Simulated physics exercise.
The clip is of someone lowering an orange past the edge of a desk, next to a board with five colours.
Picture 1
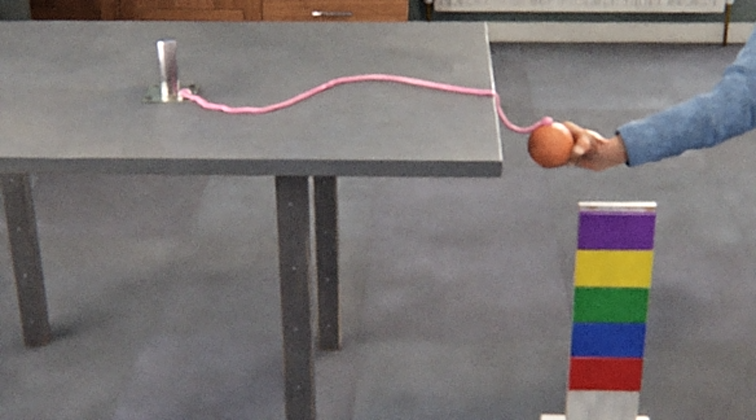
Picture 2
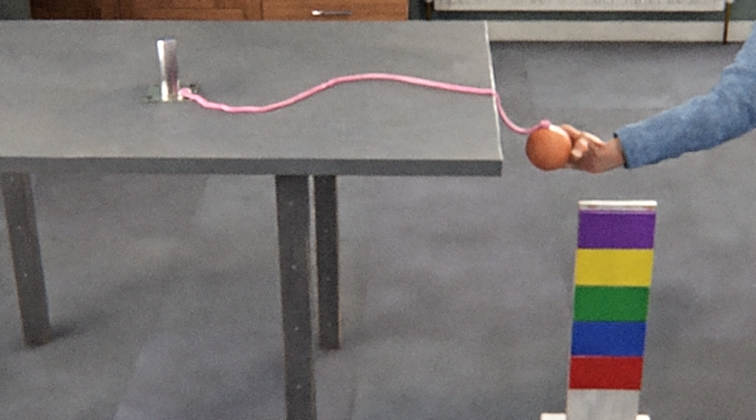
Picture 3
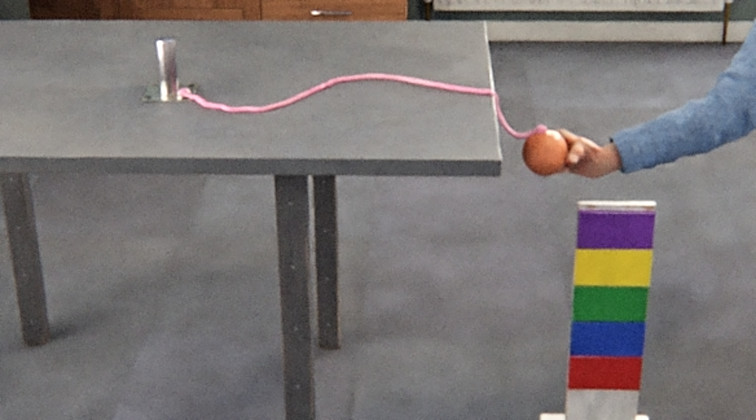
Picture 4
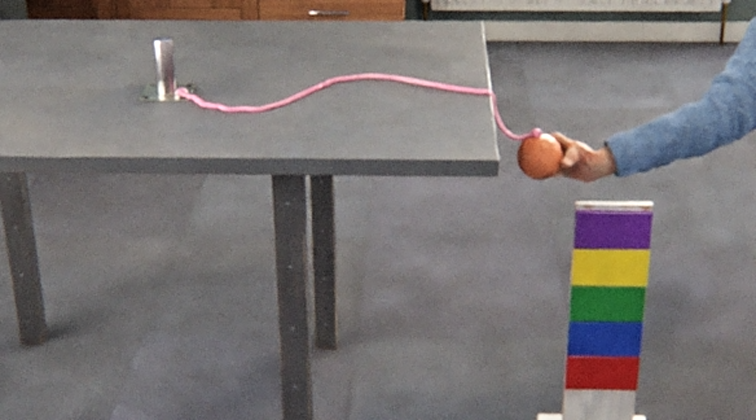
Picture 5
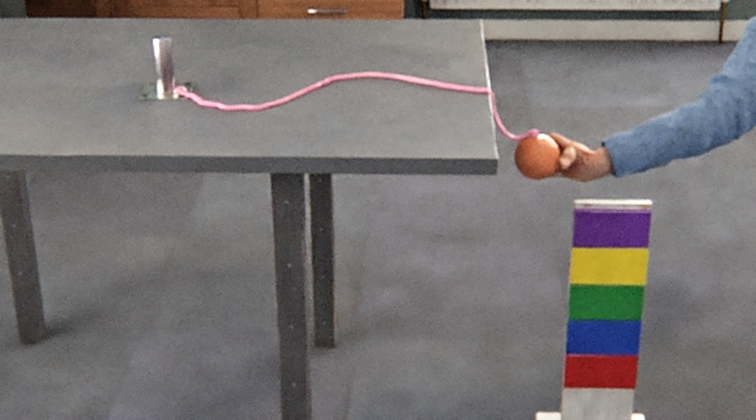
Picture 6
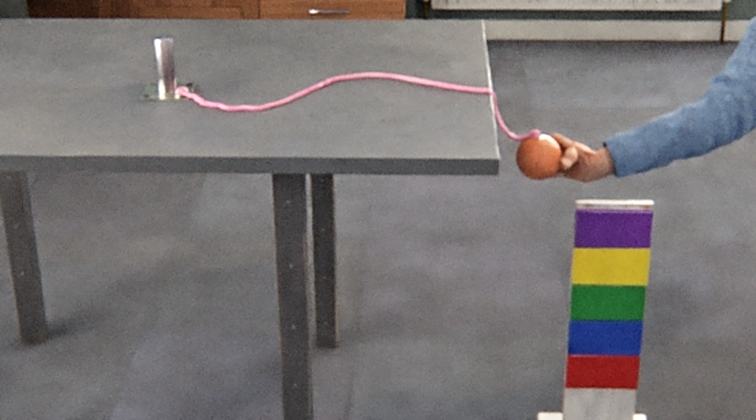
A hand holding an orange ball on a pink cord beside a grey table, shifting it slightly down and left.
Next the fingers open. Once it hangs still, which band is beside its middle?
The lead holds its middle at yellow.
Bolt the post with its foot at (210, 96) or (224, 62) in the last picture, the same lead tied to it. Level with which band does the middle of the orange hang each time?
Taking them in turn: Green; green.
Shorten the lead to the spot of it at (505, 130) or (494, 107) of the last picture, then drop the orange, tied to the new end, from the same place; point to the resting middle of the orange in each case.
In that order: (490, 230) and (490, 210).
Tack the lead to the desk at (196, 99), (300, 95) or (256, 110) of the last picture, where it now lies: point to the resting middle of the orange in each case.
Near (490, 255), (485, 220) and (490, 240).
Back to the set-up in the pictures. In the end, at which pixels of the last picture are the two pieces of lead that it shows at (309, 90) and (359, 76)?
The first at (359, 94), the second at (430, 95).
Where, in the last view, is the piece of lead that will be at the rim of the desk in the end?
That spot is around (417, 81).
Soon after, orange near (523, 258); level with yellow.
Then, orange near (455, 260); level with yellow.
Further on, orange near (492, 267); level with yellow.
At rest, orange near (494, 268); level with yellow. At yellow.
